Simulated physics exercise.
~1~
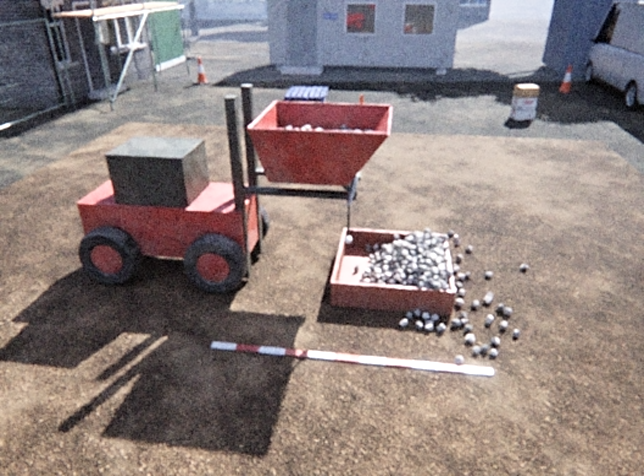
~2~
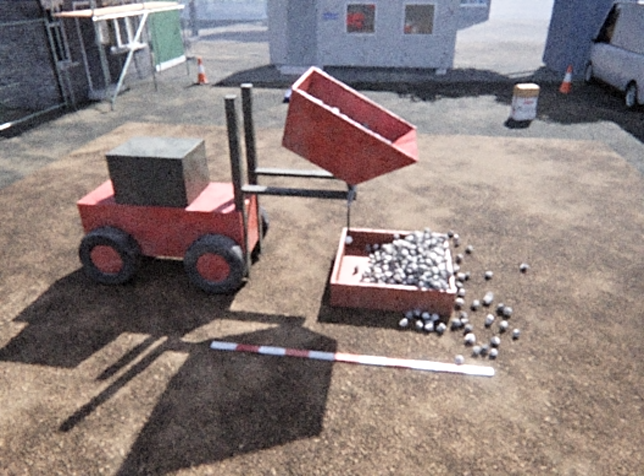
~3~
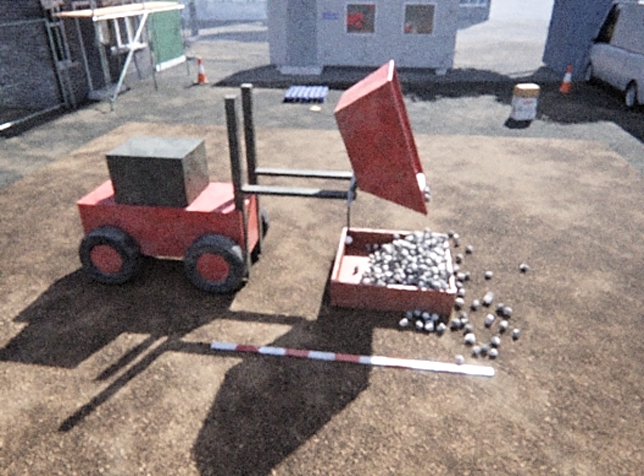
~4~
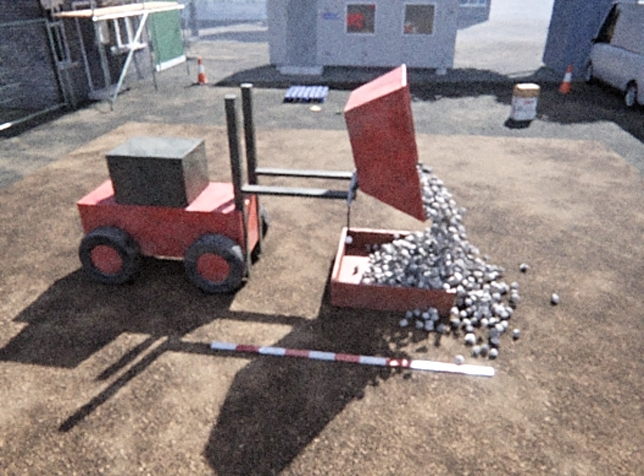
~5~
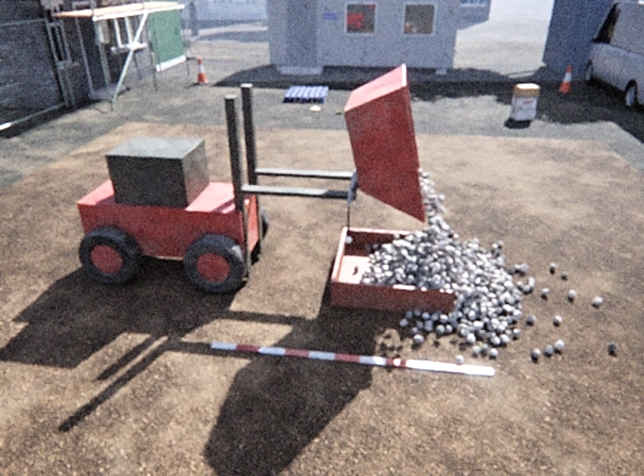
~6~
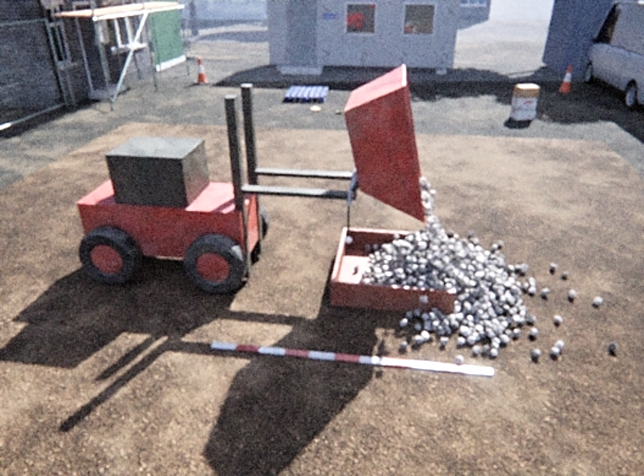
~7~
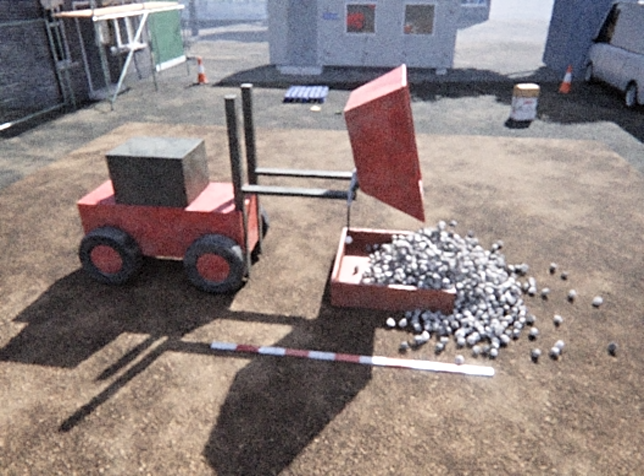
A red forklift's skip tips right, spilling grey stones over a full bin onto the ground.
